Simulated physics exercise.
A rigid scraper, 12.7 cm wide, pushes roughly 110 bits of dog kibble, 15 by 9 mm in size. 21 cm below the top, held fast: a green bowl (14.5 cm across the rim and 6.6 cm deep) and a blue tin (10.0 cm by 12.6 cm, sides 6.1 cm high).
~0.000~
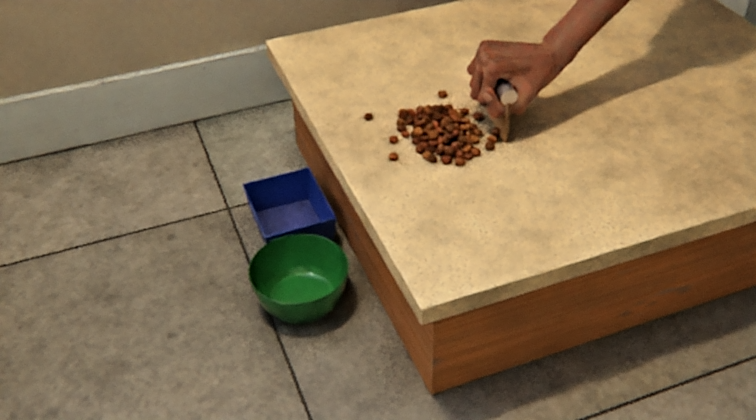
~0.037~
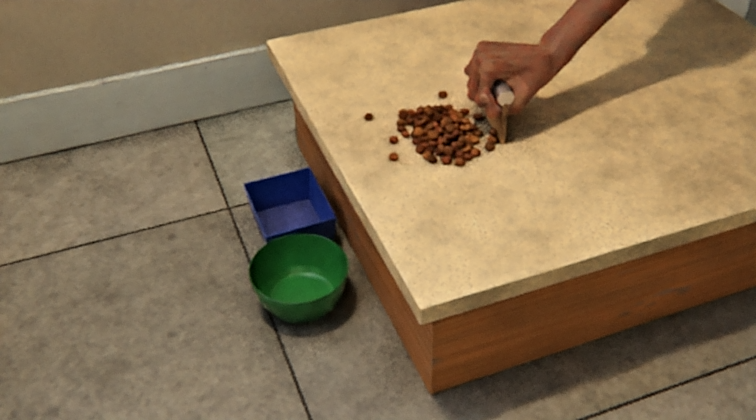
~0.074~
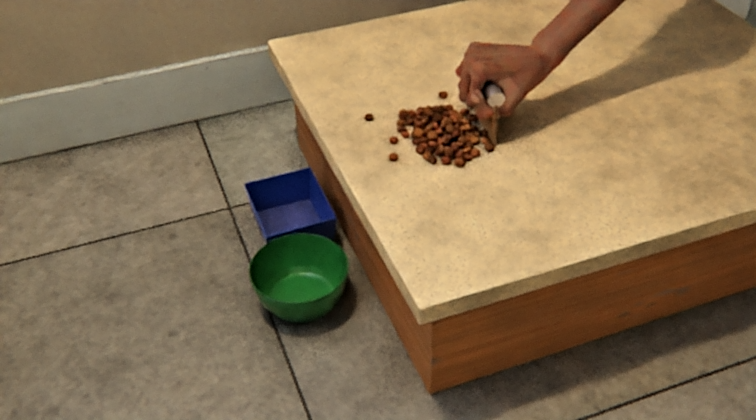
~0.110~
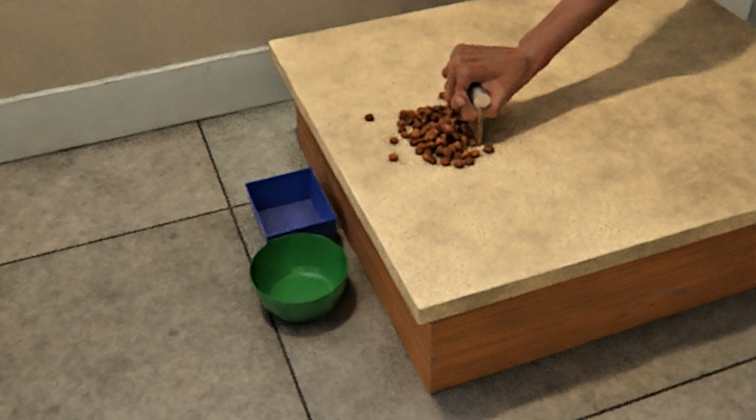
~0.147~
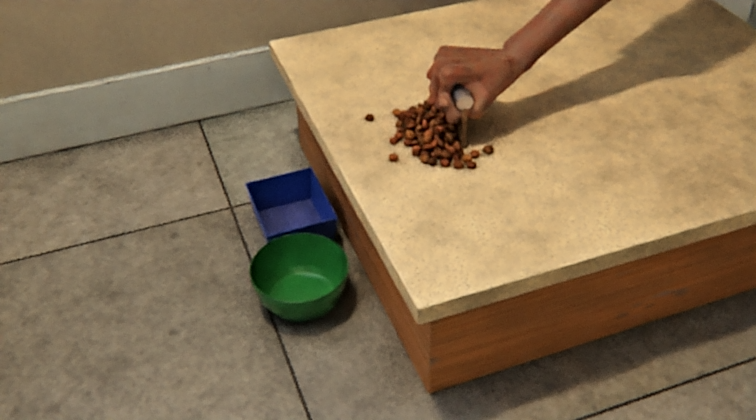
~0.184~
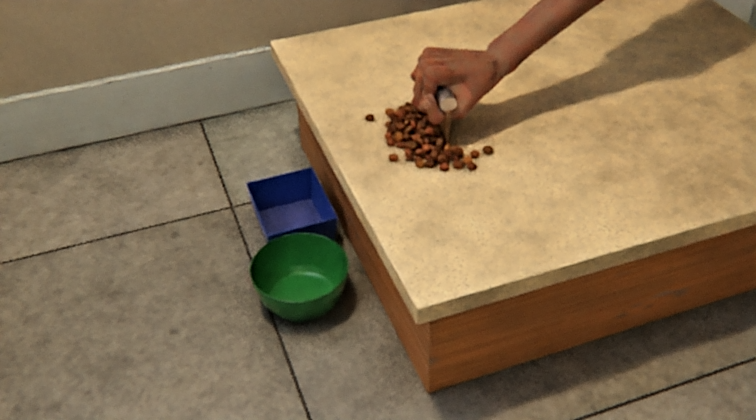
In this clip, a hand holding a small scraper moves left across a tan tabletop, pushing a loose pile of brown kibble leftward, while a green bowl and a blue square tin stay still on the gray tiled floor.
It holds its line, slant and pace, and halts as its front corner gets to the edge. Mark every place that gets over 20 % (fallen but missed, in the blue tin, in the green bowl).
Fallen but missed: Under; in the blue tin: Over; in the green bowl: Under.
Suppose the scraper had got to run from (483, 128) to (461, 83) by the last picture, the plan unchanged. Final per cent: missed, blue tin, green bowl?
Missed 15, blue tin 0, green bowl 25.
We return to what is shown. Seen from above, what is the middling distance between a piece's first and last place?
Some 22 cm.
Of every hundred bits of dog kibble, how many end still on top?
About 35 per cent.
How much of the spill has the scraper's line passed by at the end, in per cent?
Some 35 per cent.
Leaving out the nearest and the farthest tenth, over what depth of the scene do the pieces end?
About 22 cm.
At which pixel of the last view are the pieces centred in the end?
Around (302, 243).
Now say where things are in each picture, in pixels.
Scraper from (508, 110) to (483, 67); moved 0.0 cm; 0 pieces shifted; middle of the spill at (442, 127); green bowl at (298, 267); blue tin at (288, 201), in the first picture.
Scraper from (505, 111) to (480, 68); moved 0.4 cm; 0 pieces shifted; middle of the spill at (442, 128), in the second picture.
Scraper from (496, 113) to (472, 69); moved 1.7 cm; 3 pieces shifted; middle of the spill at (442, 128), in the third picture.
Scraper from (481, 114) to (459, 71); moved 3.8 cm; 57 pieces shifted; middle of the spill at (438, 128), in the fourth picture.
Scraper from (464, 116) to (444, 72); moved 6.1 cm; 101 pieces shifted; middle of the spill at (429, 128), in the fifth picture.
Scraper from (448, 117) to (429, 74); moved 8.5 cm; 106 pieces shifted; middle of the spill at (424, 125); green bowl at (299, 266); blue tin at (291, 200). Its speed is about 0.63 m/s, heading 15 degrees away from the viewer, in the sixth picture.
After 0.36 s, scraper 20 cm from its start, spill 19 cm wide; still on top 100 %.
After 0.54 s, scraper 25 cm from its start, spill 21 cm wide; green bowl 5 %, blue tin 10 %, off the edge, not caught 50 %, still on top 40 %.
Then, at 0.69 s, scraper 25 cm from its start, spill 24 cm wide; green bowl 10 %, blue tin 40 %, off the edge, not caught 15 %, still on top 35 %.
In the end, at 1.6 s, green bowl 15 %, blue tin 40 %, fallen but missed 15 %, still on top 35 %.
